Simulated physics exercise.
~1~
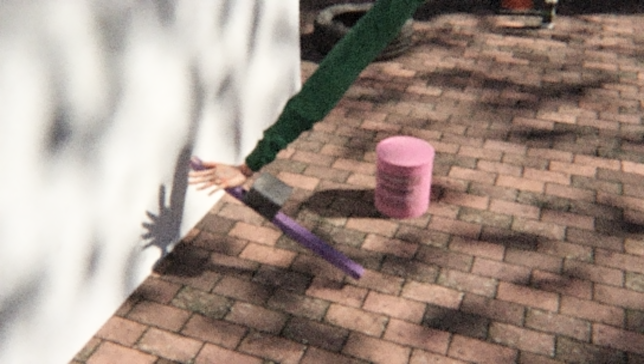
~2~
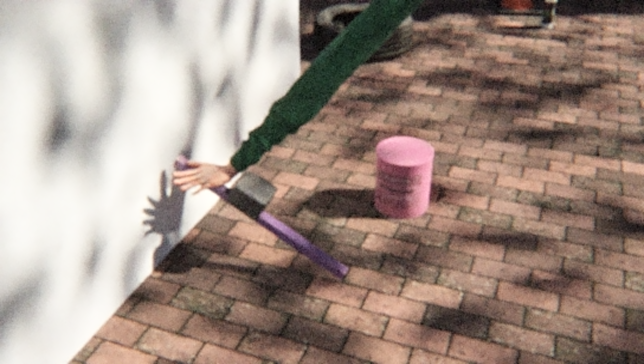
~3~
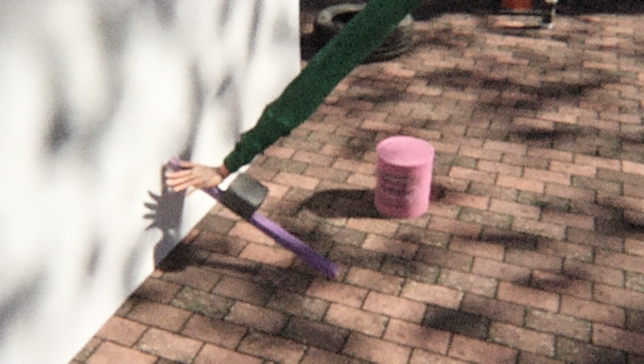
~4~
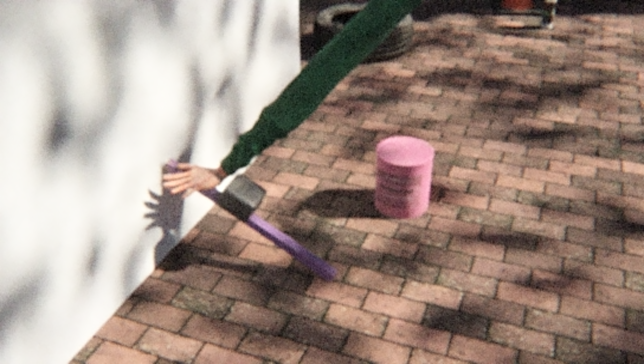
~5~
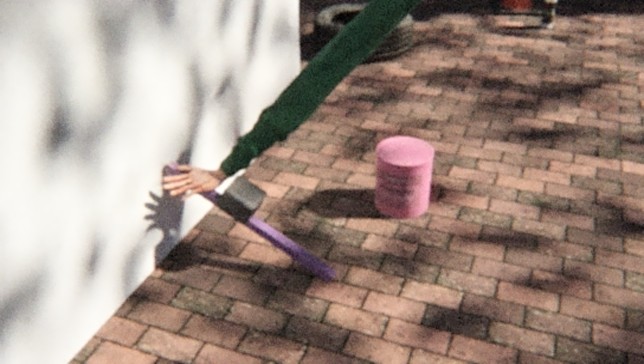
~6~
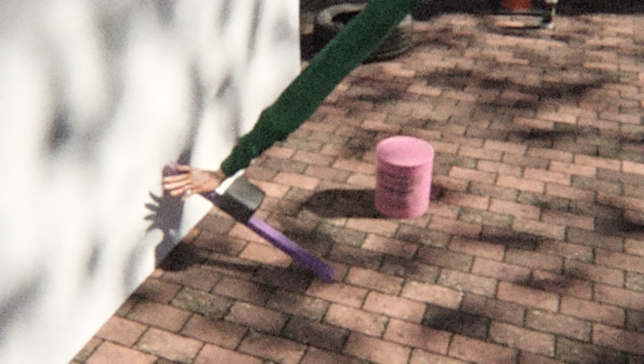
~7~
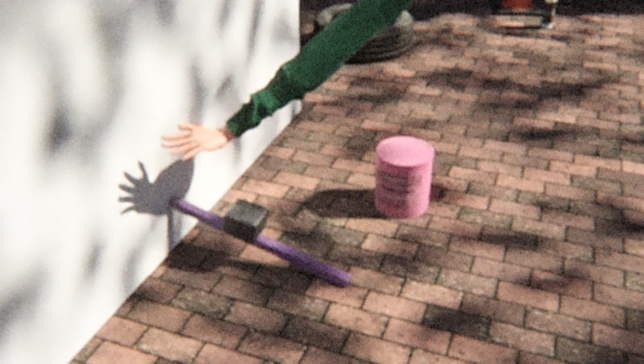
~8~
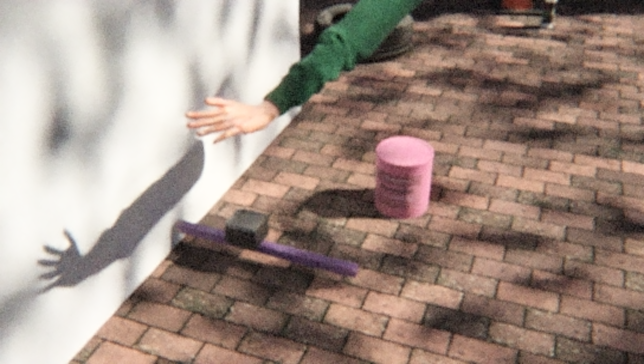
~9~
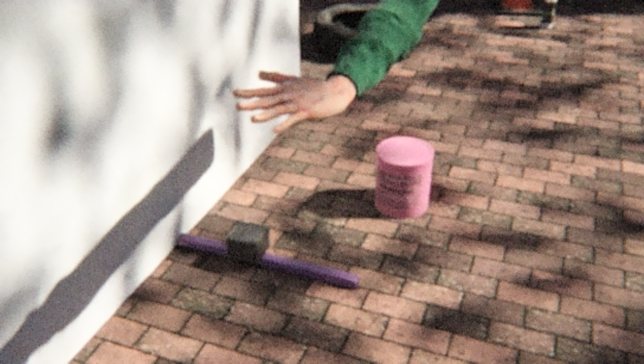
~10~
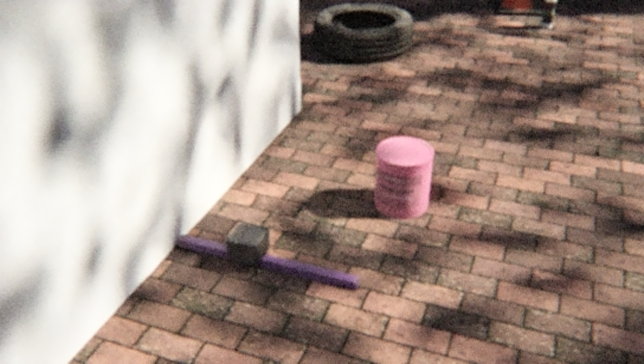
On a sunlit brick pavement beside a white wall, a green-sleeved hand leaned a purple pole with a dark block on it against the wall, then let go and drew back, and the pole slid down to lie low while a pink pail stayed put.
